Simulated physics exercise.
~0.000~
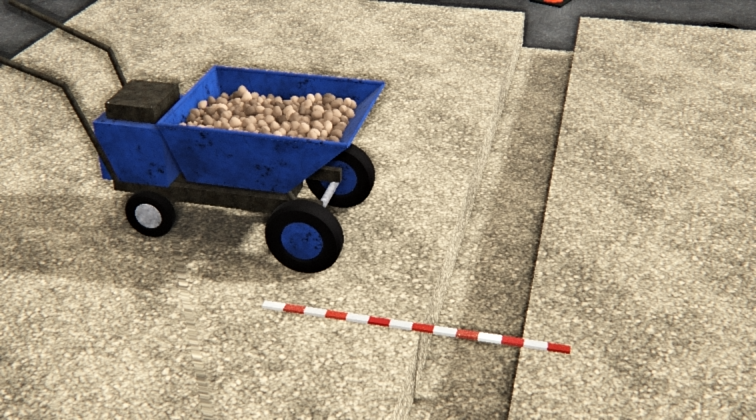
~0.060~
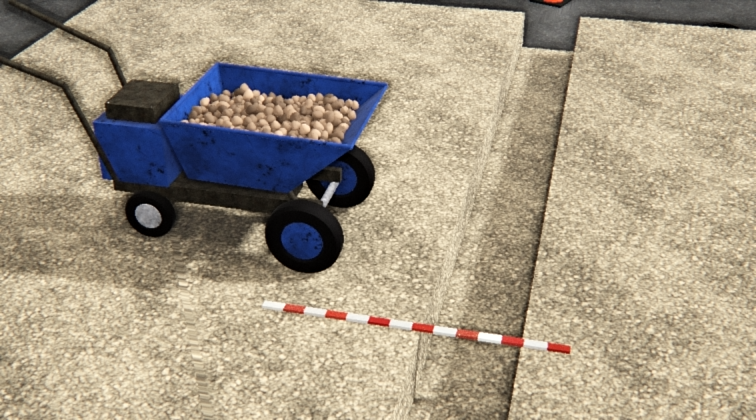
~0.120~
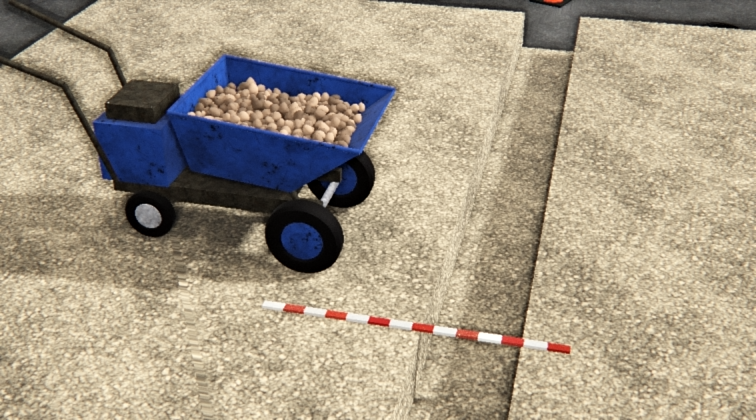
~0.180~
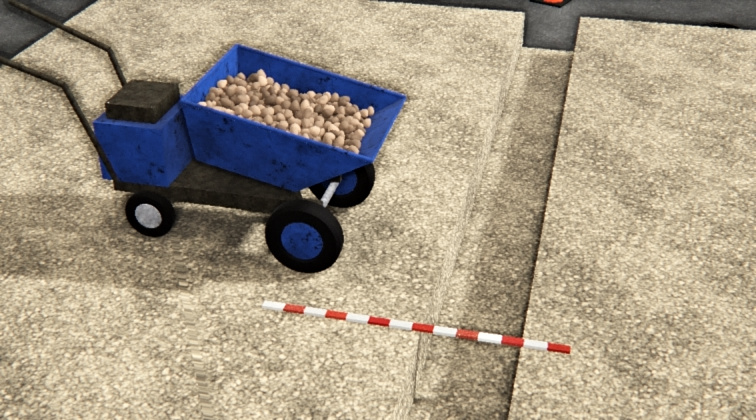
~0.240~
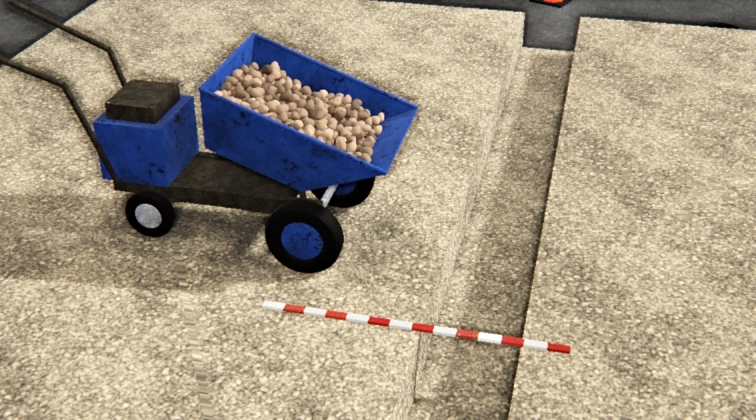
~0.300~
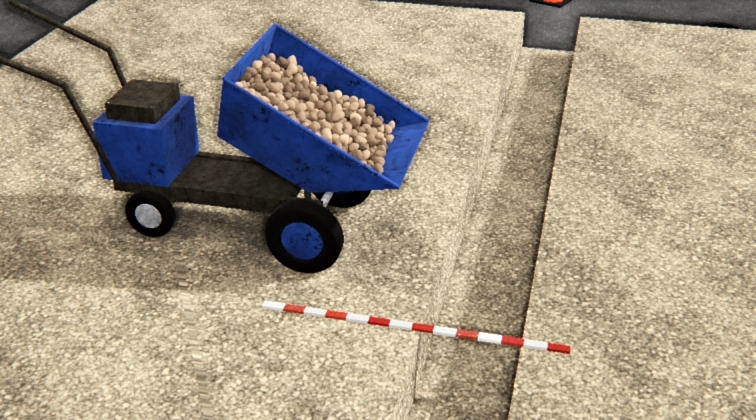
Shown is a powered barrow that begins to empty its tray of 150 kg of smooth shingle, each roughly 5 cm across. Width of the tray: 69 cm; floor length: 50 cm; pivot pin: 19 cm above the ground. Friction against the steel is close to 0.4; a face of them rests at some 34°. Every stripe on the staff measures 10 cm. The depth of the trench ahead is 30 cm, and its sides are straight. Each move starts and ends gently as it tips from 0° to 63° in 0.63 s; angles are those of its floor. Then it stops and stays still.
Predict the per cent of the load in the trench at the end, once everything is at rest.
Near 96 per cent.
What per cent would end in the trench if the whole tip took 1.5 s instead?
Expected share: Around 100%.
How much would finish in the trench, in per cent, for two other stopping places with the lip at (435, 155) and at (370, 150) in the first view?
That gives roughly 25 per cent and roughly 80 per cent.
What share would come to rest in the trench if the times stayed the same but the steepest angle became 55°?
The trench would hold about 95% of it.
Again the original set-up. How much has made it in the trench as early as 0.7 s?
By that point it's something like 15 in a hundred.
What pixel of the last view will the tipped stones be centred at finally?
Roughly (494, 297), I'd say.
After 0.5 s the floor is at 53°; 100 % in the tray; the foremost stones are at (407, 200).
After 0.7 s the floor is at 63°; 84 % in the tray, 1 % short of the trench, 15 % in the trench; the foremost stones are at (488, 266).
After 1.1 s the floor is at 63°; 24 % in the tray, 72 % in the trench, 3 % past the trench; the foremost stones are at (608, 279).
After 3.0 s the floor is at 63°; 0 % in the tray, 96 % in the trench, 4 % past the trench; the foremost stones are past the picture's edge.
